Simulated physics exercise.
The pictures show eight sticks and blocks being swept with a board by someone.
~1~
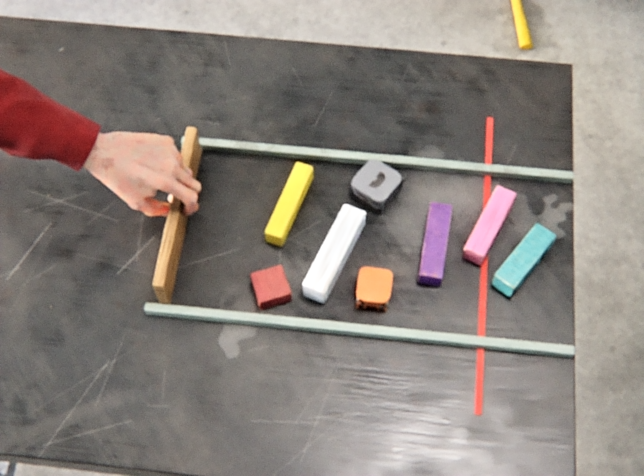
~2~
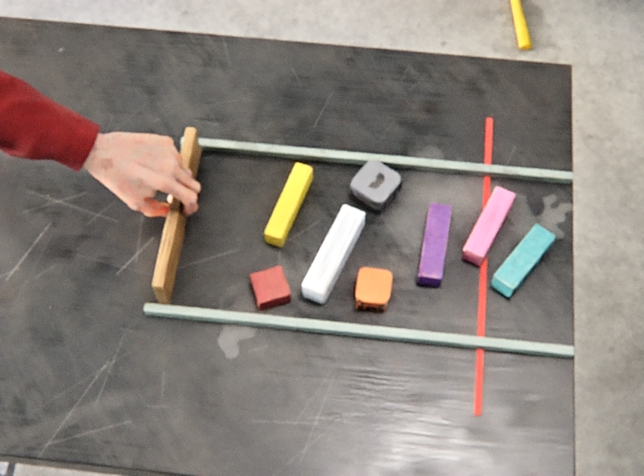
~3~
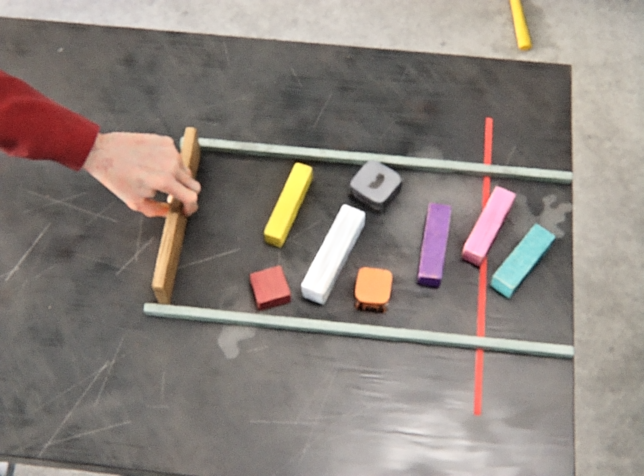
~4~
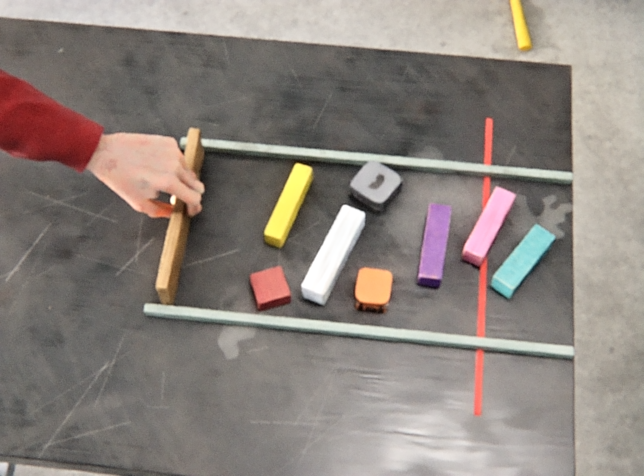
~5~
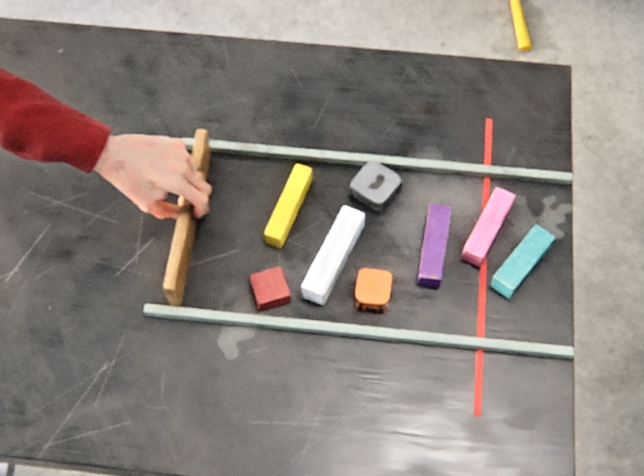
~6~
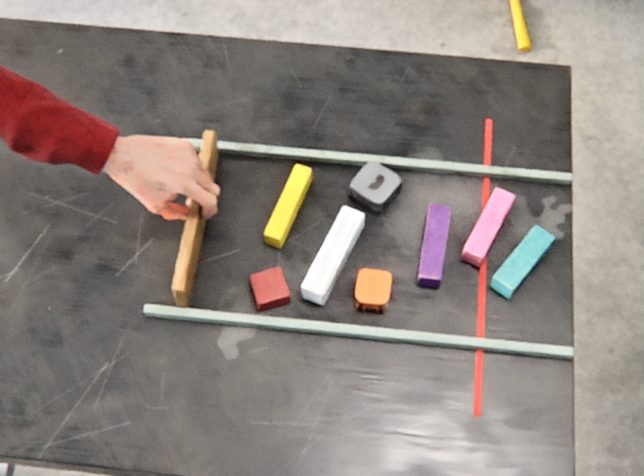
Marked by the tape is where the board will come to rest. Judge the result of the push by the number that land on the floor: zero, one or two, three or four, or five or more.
The number that land on the floor is one or two.
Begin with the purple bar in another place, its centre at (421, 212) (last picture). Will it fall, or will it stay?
Result: It does not come off.
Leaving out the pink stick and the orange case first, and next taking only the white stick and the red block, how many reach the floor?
Count of fallen: 0 / 0.
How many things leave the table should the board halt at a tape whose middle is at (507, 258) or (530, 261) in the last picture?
Counts per try: 3 and 4.
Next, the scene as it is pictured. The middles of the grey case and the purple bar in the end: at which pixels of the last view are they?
You'll see the grey case at (525, 193), with the purple bar at (542, 248).
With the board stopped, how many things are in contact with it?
2 are in contact with it.
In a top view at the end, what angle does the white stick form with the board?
I'd put it at about 10°.
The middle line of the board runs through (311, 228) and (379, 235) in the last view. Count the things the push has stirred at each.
That gives 4 for the first and 7 for the second.
Soon after, none off yet; turquoise bar at rest near (523, 262); pink stick at rest near (488, 227); purple bar at rest near (434, 245).
After that, none off yet; turquoise bar at rest near (523, 262); pink stick at rest near (491, 226); purple bar displaced a little near (452, 245).
And then, none off yet; turquoise bar displaced a little near (546, 267); pink stick displaced a little near (519, 217); purple bar displaced about its own width near (500, 244).
In the end, the number that fall off is one or two; gone, turquoise bar.
